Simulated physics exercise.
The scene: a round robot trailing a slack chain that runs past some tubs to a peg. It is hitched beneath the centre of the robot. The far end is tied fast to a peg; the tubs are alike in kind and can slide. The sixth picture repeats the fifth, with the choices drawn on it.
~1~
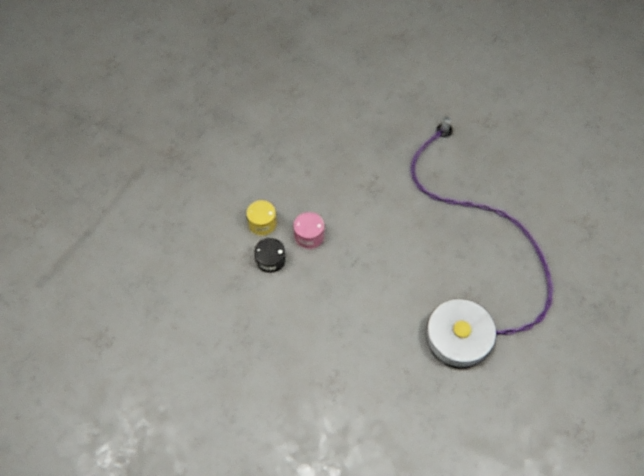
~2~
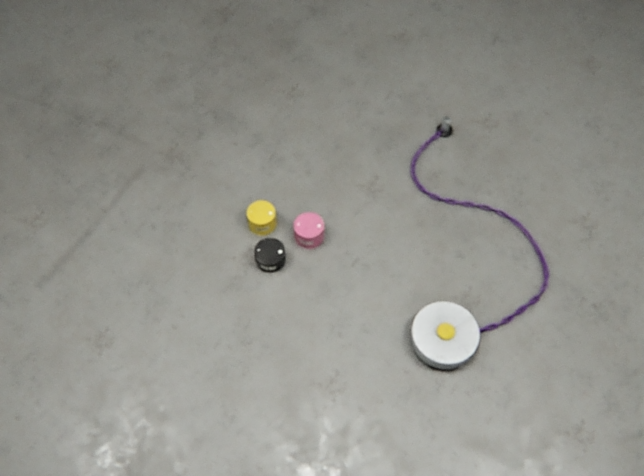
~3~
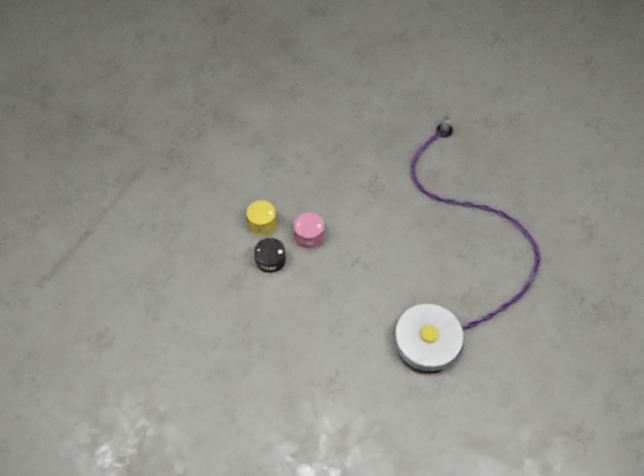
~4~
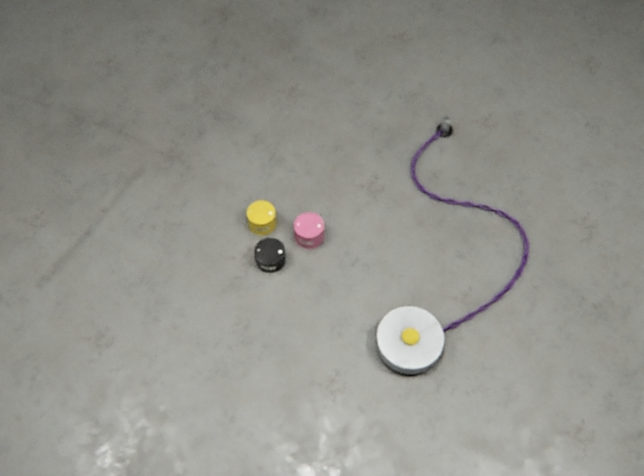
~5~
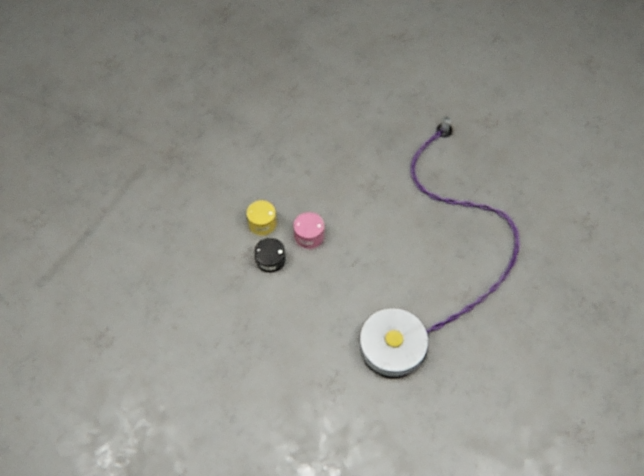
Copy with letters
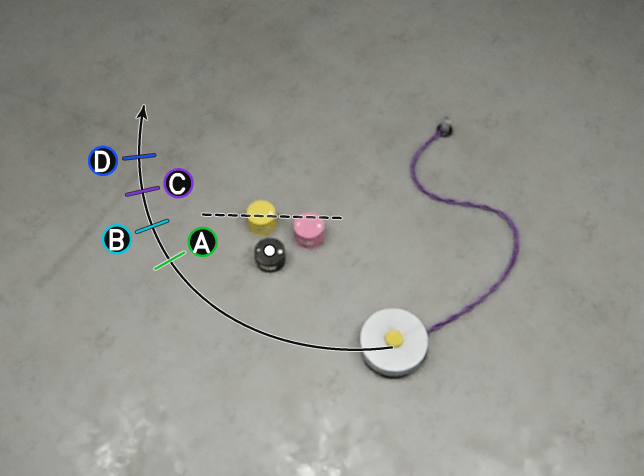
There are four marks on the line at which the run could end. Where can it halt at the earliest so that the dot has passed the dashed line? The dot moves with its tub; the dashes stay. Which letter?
It must go as far as D.
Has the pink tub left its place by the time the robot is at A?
No.
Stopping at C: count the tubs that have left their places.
Three.
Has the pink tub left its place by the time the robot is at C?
Yes.
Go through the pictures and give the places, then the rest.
The first frame shows peg (446, 125); yellow tub (262, 218); black tub (270, 255).
The second frame shows robot (444, 336); pink tub (309, 231).
The third frame shows robot (428, 338); yellow tub (262, 218).
The fourth frame shows robot (409, 341); pink tub (309, 231).
The fifth frame shows robot (393, 343); yellow tub (262, 218); black tub (270, 255); pink tub (309, 231).
On the copy, A at (170, 261); B at (152, 226); C at (143, 191); D at (139, 157); the dashed line at (271, 216); the route from (392, 347) via (178, 272) to (144, 106); the white dot at (270, 251).
On D. First, robot (252, 324); black tub (270, 255).
Then, robot (159, 240); black tub (270, 255).
Finally, robot (137, 151); yellow tub (250, 193); black tub (273, 207); pink tub (302, 201); the dot on the black tub is over the dashed line.
By contrast, A leaves the dotted tub short, at (270, 255); B leaves the dotted tub short, at (270, 255); C leaves the dotted tub short, at (272, 230).
